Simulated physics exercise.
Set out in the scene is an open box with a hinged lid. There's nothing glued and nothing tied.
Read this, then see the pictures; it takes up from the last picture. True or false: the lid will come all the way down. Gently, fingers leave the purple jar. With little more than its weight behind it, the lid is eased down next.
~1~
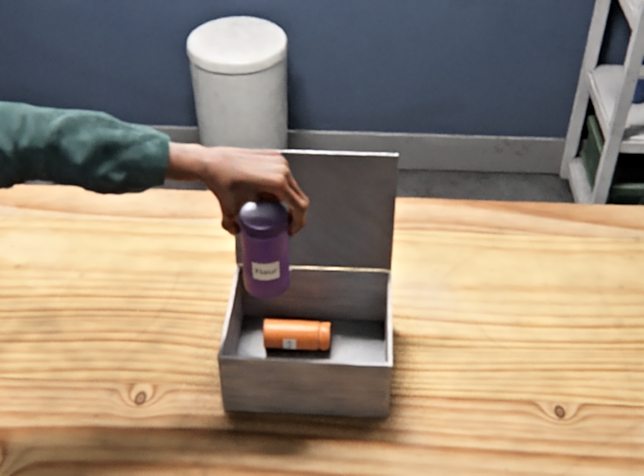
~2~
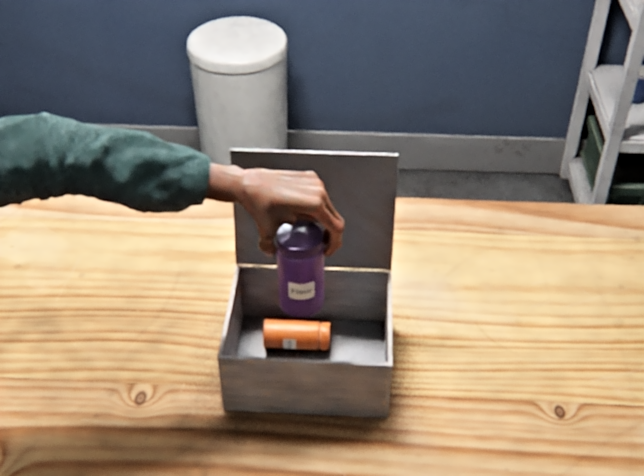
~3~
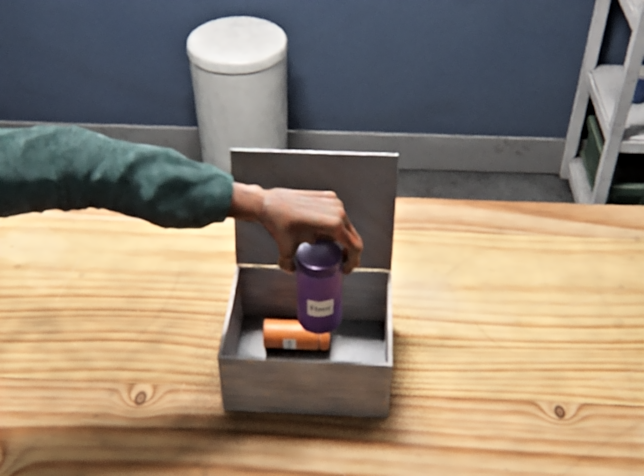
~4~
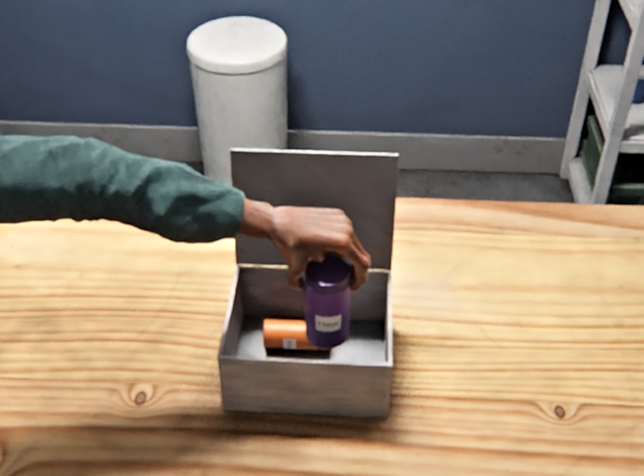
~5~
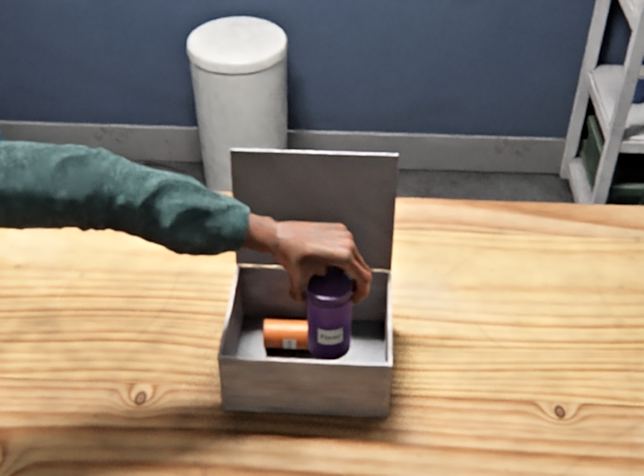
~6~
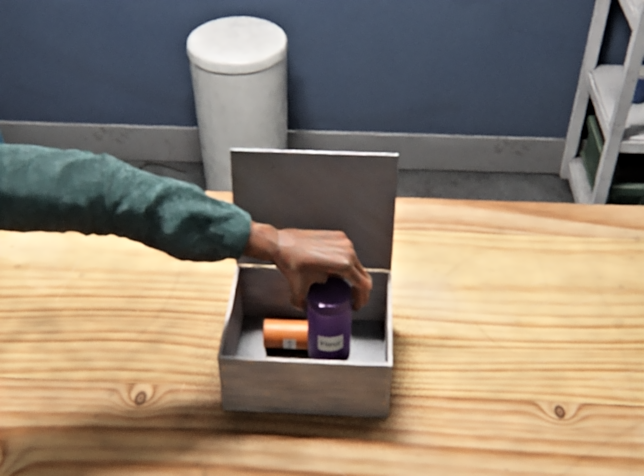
False.
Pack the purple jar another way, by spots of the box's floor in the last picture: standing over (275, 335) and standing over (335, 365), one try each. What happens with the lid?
The lid is blocked with the first placement and settles down with the second.
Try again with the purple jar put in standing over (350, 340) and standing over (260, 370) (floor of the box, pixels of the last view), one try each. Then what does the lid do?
First, the lid won't shut; second, the lid won't shut.
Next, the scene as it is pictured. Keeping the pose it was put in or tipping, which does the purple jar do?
It stays as it was set.
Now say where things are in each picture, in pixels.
The first frame shows coming down; purple jar (265, 250); orange shaker (297, 335).
The second frame shows coming down; purple jar (301, 269); orange shaker (297, 335).
The third frame shows coming down; purple jar (319, 287); orange shaker (297, 335).
The fourth frame shows coming down; purple jar (327, 302); orange shaker (297, 335).
The fifth frame shows coming down; purple jar (329, 315); orange shaker (297, 335).
The sixth frame shows put in, still held; purple jar (329, 322); orange shaker (297, 335).
Then, 0.90 s past the last view, lid starting down; purple jar displaced about its own width near (329, 345).
Then, 1.50 s past the last view, lid 65° above the rim; purple jar displaced about its own width near (329, 345).
Then, 1.80 s past the last view, lid 38° above the rim; purple jar displaced about its own width near (329, 345).
Then, 2.80 s past the last view, lid 12° above the rim; purple jar displaced about its own width near (329, 344).
Finally, lid 12° above the rim; moved from the start, purple jar; orange shaker still in place. Final places as the last picture's camera would see them, purple jar near (329, 344).
